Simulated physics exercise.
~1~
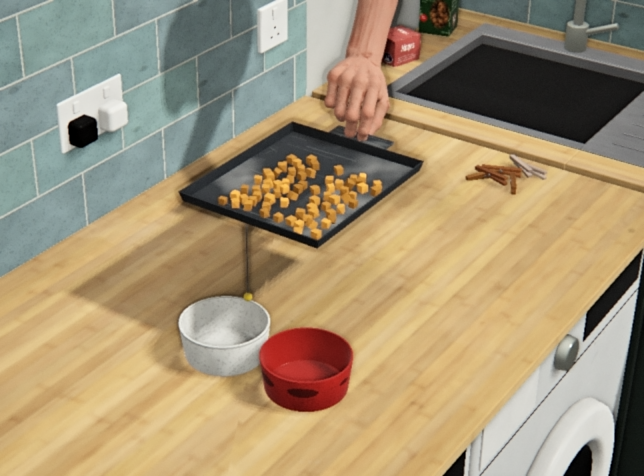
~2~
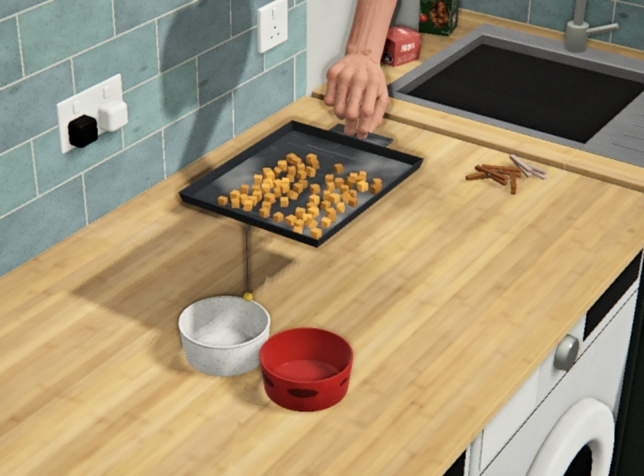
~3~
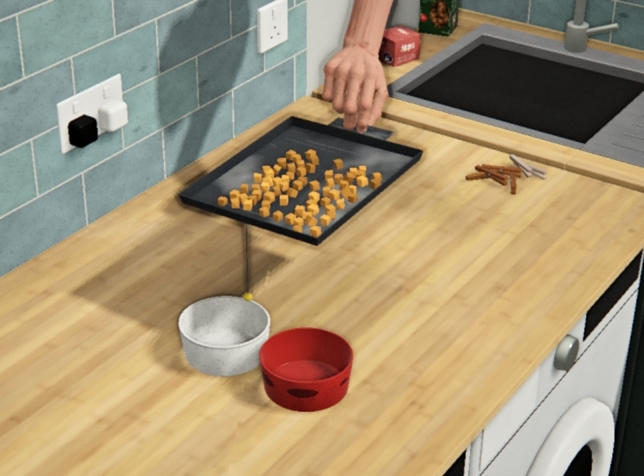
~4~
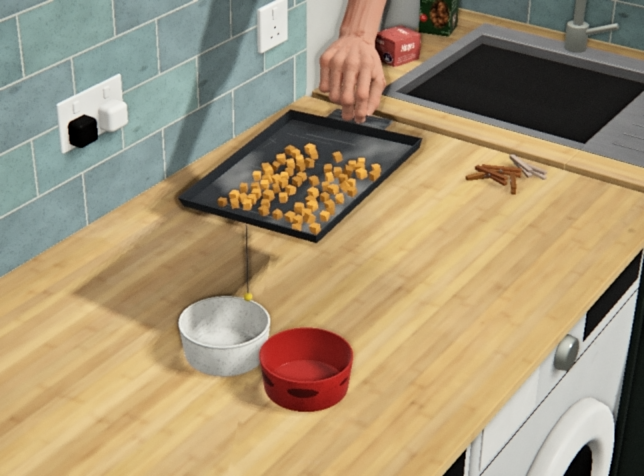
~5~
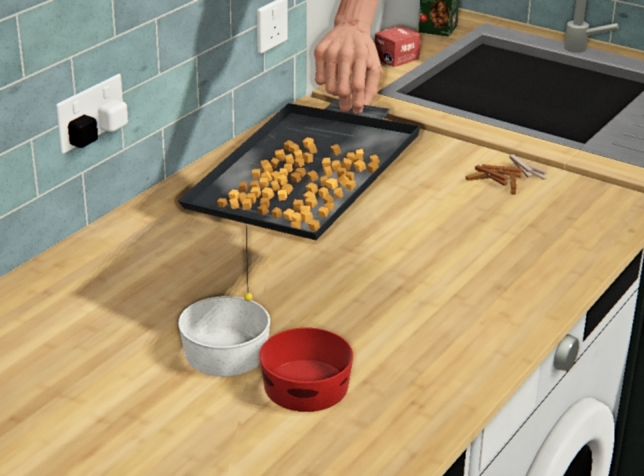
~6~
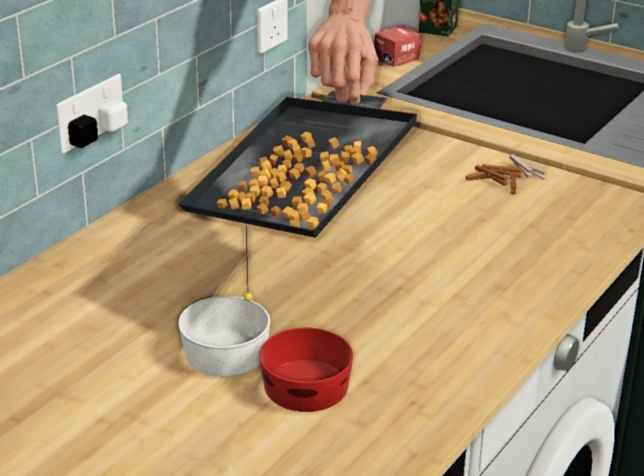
In this clip, a hand holds a dark shallow tray of croutons above a white dish and a red dish on a wooden counter, gradually tilting it toward its left corner while a small yellow bead hangs below.
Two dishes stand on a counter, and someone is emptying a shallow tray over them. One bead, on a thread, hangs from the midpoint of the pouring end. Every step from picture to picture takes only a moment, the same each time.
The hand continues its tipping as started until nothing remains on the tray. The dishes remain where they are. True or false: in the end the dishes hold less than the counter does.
True.
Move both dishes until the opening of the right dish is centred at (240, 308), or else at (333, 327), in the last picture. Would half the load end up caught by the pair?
One: The larger part. Two: Less than half.
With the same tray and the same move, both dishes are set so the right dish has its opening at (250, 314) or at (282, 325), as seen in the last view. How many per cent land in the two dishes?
You'd get near 80 per cent and afterwards near 70 per cent.
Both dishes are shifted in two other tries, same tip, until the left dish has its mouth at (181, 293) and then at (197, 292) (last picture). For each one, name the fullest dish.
Well, first the dish at left, then the dish at left.
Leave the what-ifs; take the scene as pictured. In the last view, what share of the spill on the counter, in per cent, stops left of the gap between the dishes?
Roughly 100 in a hundred.
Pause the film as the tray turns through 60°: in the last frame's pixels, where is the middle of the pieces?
The centre of the load shows up near (228, 204) in the last view.
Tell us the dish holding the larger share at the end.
That would be the left of the two, then.
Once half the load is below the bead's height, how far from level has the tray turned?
That happens at close to 110 degrees.
Soon, tray tipped steeply; nearly all on the tray; a small part in the air.
A while on, tray tipped right over; most on the tray; a stray few in the left dish; a small part outside both.
Towards the end, tray tipped past a quarter turn; about a third in the left dish; about two thirds outside both.
Finally, tray tipped past a quarter turn; none in the right dish; about a third in the left dish; about two thirds outside both.
